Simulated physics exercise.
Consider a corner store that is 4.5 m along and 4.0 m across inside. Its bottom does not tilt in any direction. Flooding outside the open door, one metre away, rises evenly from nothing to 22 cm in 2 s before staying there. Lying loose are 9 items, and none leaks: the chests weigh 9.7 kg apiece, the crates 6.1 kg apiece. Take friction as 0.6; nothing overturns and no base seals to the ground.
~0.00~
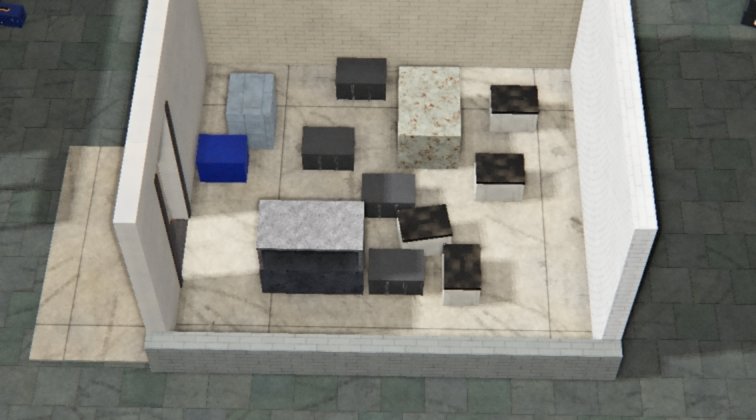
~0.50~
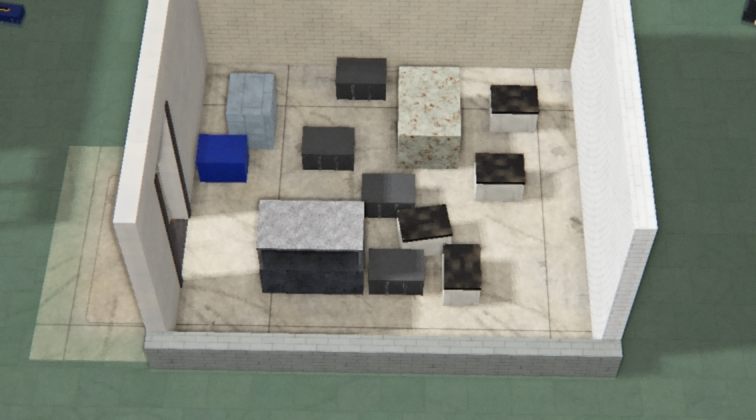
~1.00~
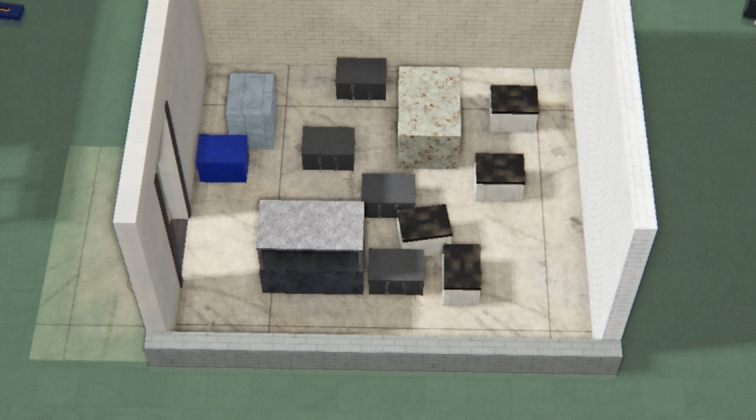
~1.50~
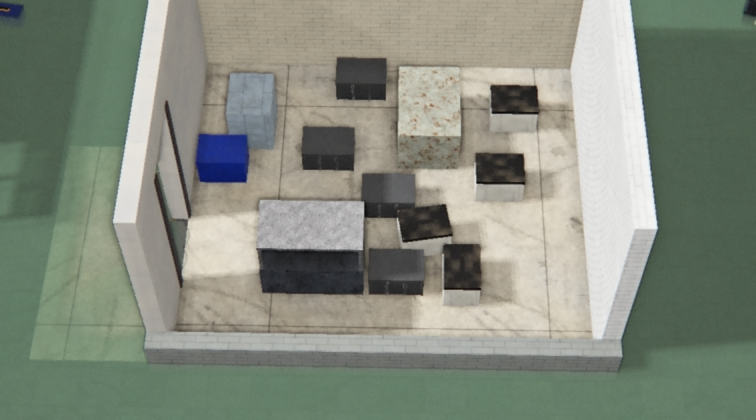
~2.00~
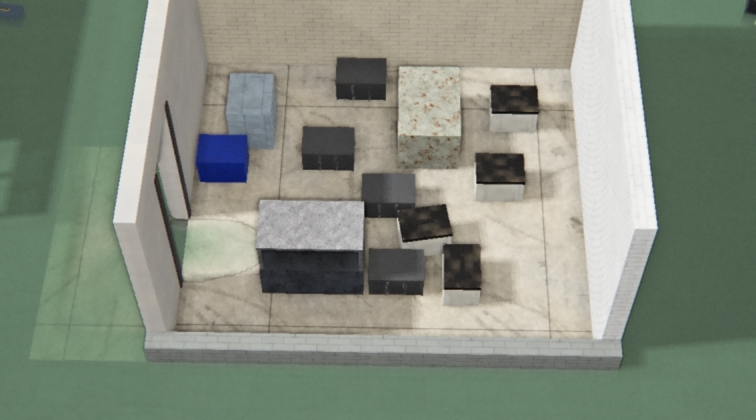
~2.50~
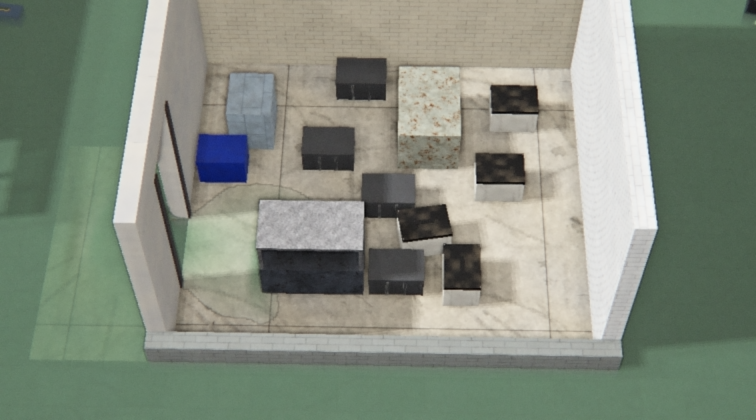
Green water covered the ground around a small open-topped room, then crept through the doorway on the left and spread across the nearby floor, while the blue box and other blocks stayed put.
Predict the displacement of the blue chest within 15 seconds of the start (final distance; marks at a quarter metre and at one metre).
Movement: Major.
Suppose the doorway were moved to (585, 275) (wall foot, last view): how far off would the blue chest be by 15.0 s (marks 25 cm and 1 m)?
In that case the blue chest is nudged along.
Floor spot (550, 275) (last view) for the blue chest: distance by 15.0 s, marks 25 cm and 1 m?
Well, it gets shoved far.
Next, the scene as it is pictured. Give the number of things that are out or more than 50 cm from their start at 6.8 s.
I count 3.
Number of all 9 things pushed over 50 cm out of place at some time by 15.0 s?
By my tally, 6.
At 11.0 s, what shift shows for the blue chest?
By that time, close to 30 cm.
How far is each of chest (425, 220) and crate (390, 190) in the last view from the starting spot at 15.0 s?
In that order: 20 cm, 100 cm.
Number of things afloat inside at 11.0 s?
My tally comes to 9.
After 3.5 s the blue chest is near (221, 149), 0.0 m from its start, aground; 0 afloat.
After 6.8 s the blue chest is near (221, 149), 0.0 m from its start, aground; 5 afloat.
After 11.0 s the blue chest is near (239, 164), 0.3 m from its start, afloat; 9 afloat.
After 15.0 s the blue chest is near (369, 63), 2.1 m from its start, afloat; 9 afloat.
